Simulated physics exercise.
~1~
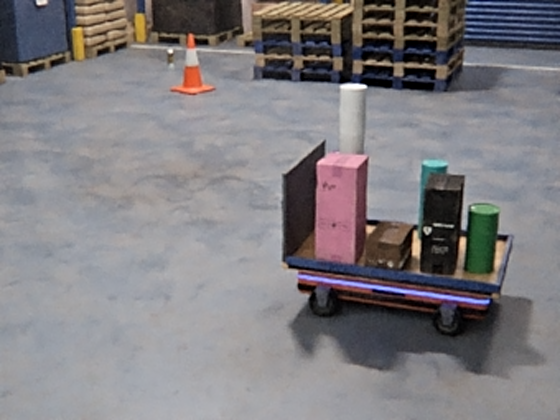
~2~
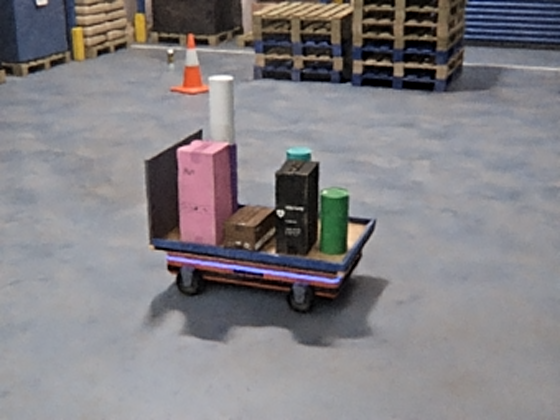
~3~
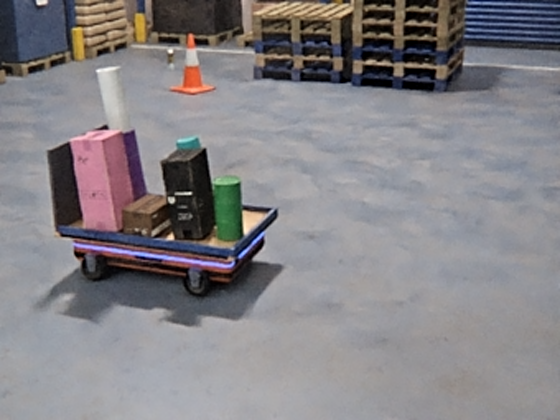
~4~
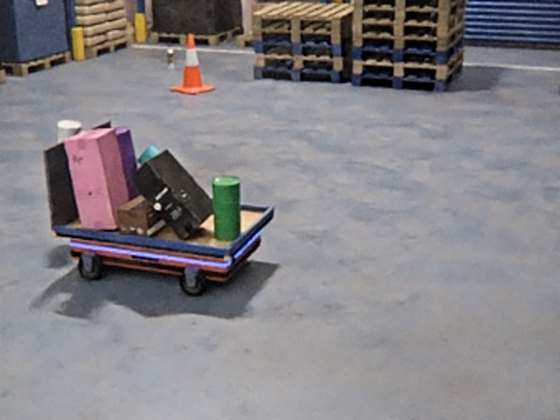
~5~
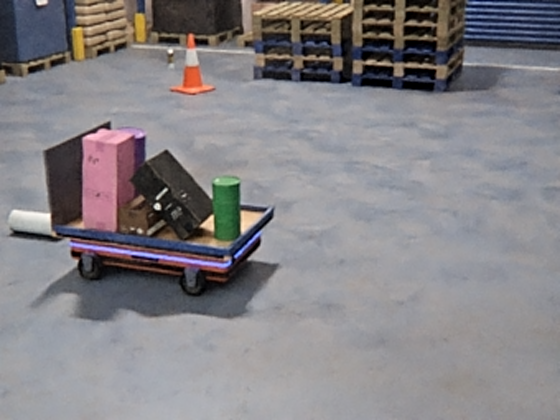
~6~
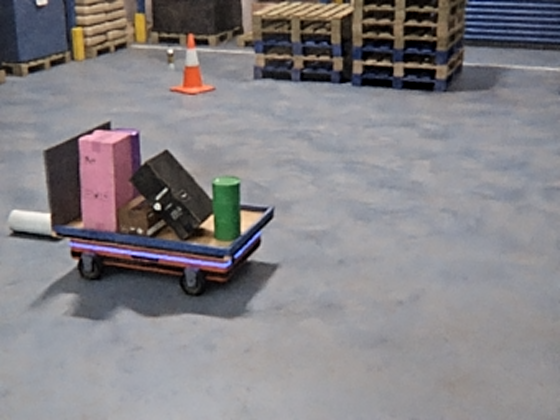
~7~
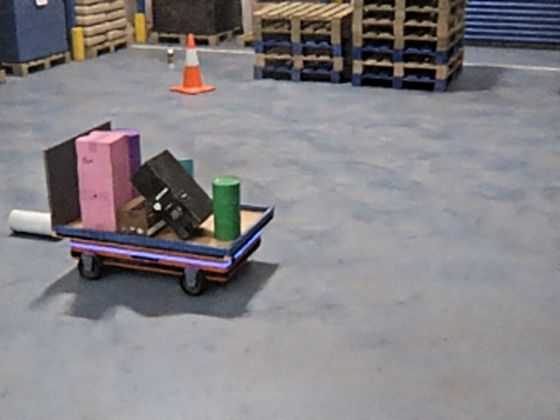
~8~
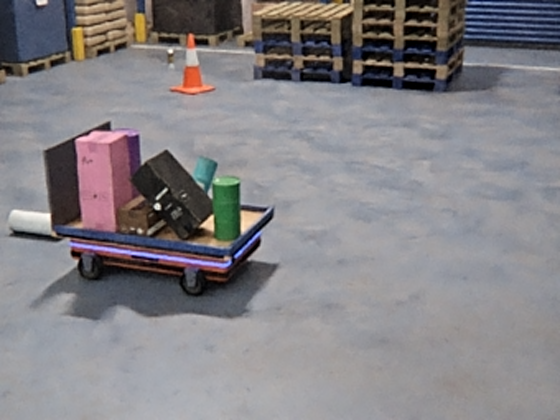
We see a flat cart carrying boxes and canisters roll left and stop; the white canister topples off the left end onto the floor and the black box tips left, ending leaning, with the turquoise canister tilted behind it, while the pink box and green canister stand upright.
